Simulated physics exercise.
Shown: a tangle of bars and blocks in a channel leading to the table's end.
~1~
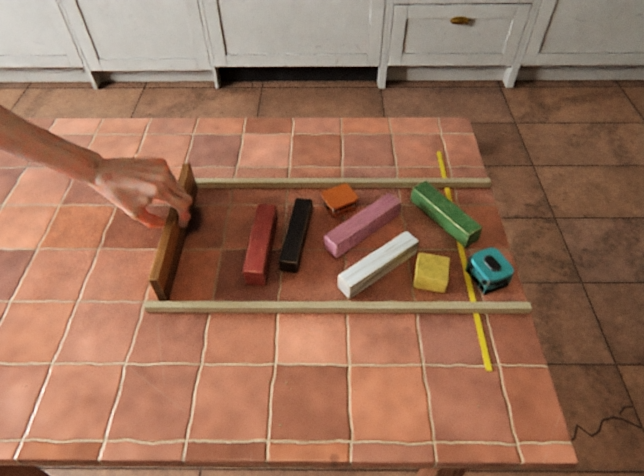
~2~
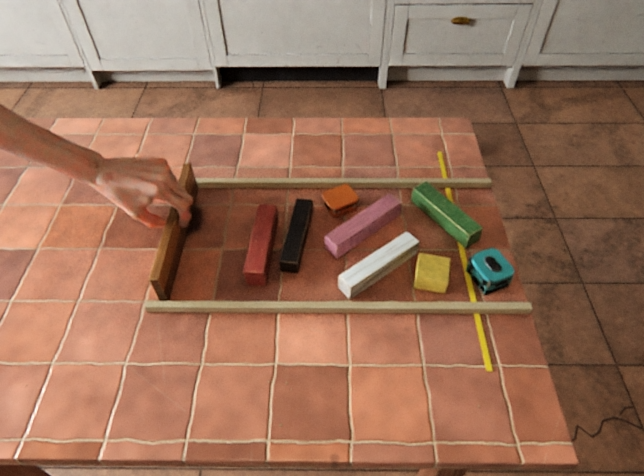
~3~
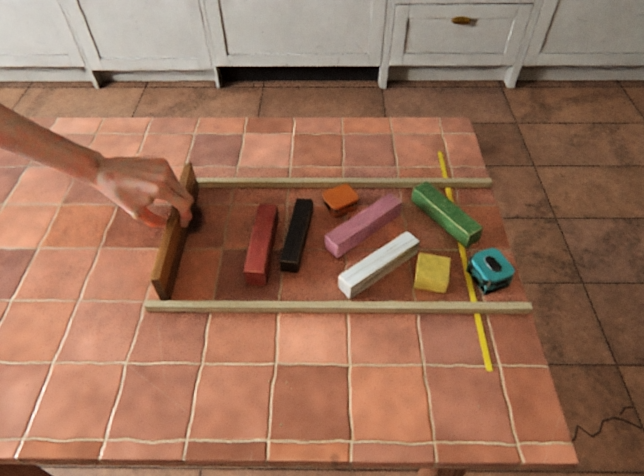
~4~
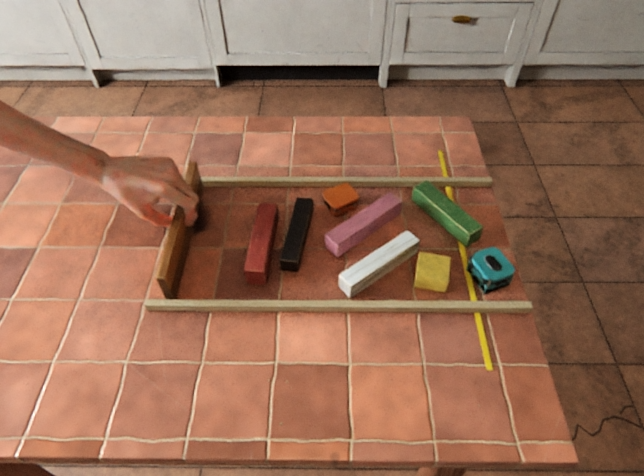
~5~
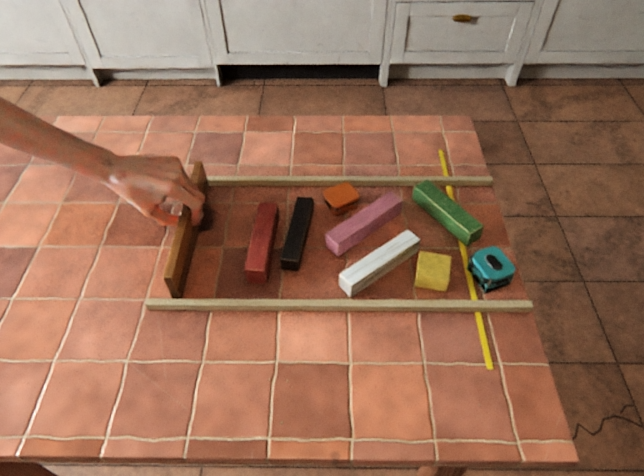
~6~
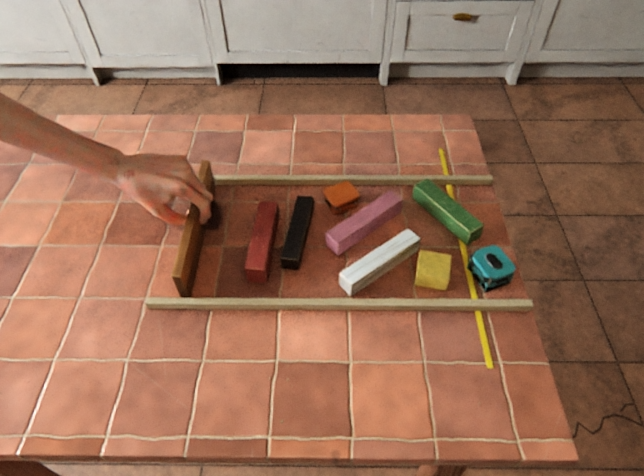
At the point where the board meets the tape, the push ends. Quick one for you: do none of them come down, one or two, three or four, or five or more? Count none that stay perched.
Turns out three or four get pushed past the edge and drop.
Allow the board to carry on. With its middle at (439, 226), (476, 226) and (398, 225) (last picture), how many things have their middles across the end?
In order: 1, 5, 0.
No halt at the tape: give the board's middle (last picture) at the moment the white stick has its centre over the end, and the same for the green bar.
First it's close to (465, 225), next close to (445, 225).
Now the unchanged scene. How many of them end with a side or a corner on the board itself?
It's touching 2 at the end.
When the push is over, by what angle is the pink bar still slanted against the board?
Roughly 0°.
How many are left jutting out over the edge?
The number would be 2.
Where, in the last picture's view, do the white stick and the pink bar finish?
Look around (519, 268) for the first and around (504, 217) for the second.
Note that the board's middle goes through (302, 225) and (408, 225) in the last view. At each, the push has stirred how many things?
I count 4 first and 8 after.
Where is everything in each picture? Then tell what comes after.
The first frame shows turquoise case (490, 271); green bar (445, 213); yellow block (432, 272); board (176, 228); tape (459, 241).
The second frame shows green bar (445, 213); red bar (262, 243).
The third frame shows yellow block (432, 273); board (178, 228).
The fourth frame shows turquoise case (491, 270); orange case (341, 201).
The fifth frame shows green bar (446, 211); white stick (380, 262).
The sixth frame shows turquoise case (491, 268); green bar (446, 210); yellow block (433, 270); board (196, 225); tape (461, 238).
Soon after, none off yet; turquoise case at rest near (491, 268); green bar at rest near (446, 210); yellow block at rest near (433, 270).
Then, none off yet; turquoise case at rest near (491, 268); green bar moving near (453, 207); yellow block moved about its own width near (460, 280).
At rest, the number that fall off is three or four; fallen, yellow block, green bar and turquoise case.
